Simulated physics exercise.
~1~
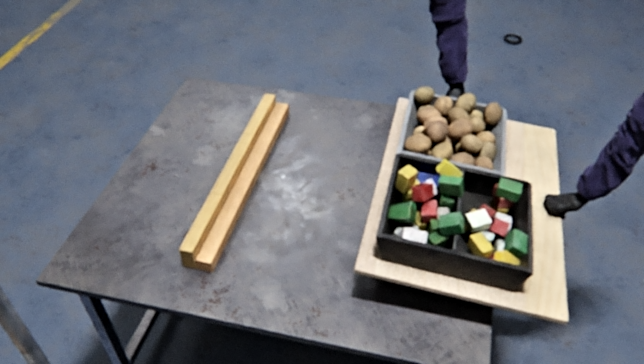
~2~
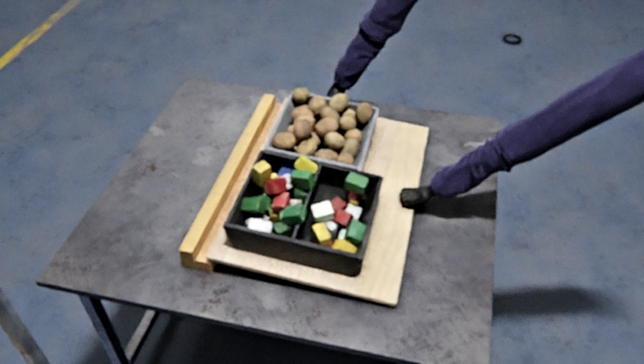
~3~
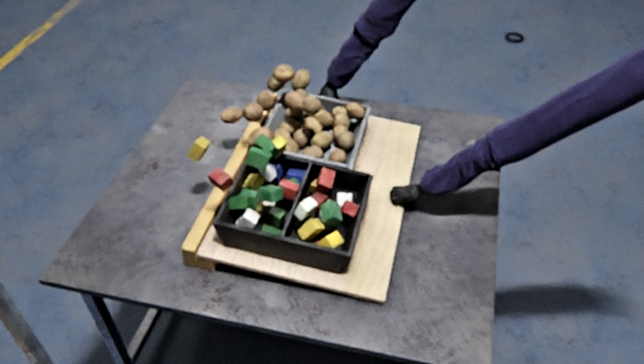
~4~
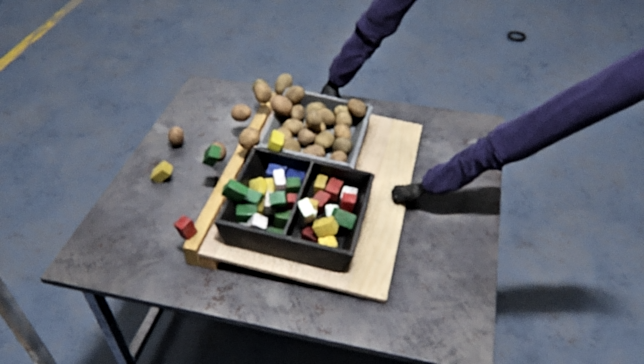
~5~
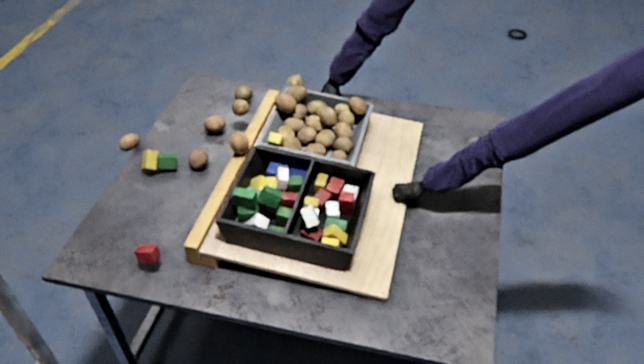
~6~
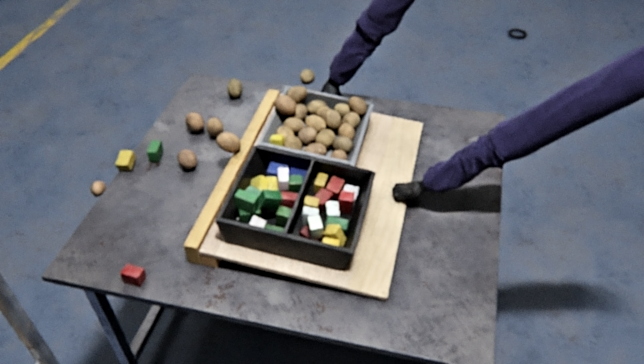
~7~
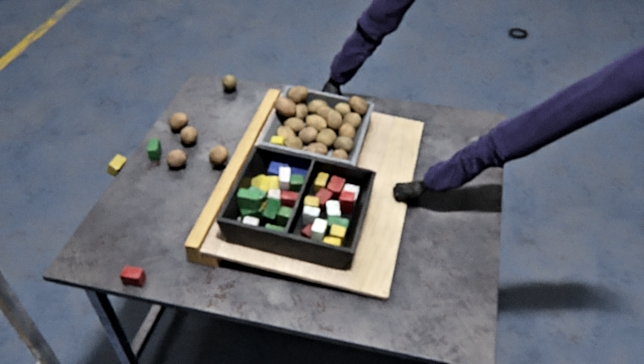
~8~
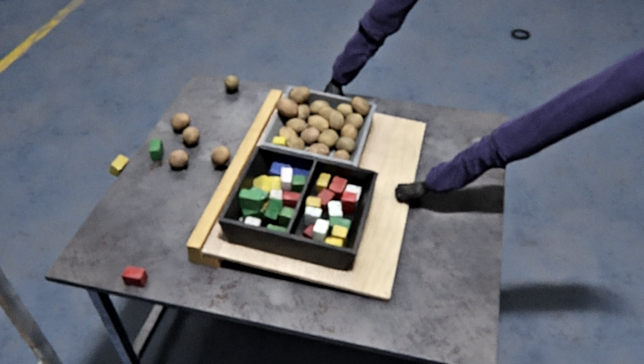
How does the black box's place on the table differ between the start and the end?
At the start the black box is at the right side of the table, well away from the wooden batten. At the end it is farther left, near the middle of the table and close beside the batten.
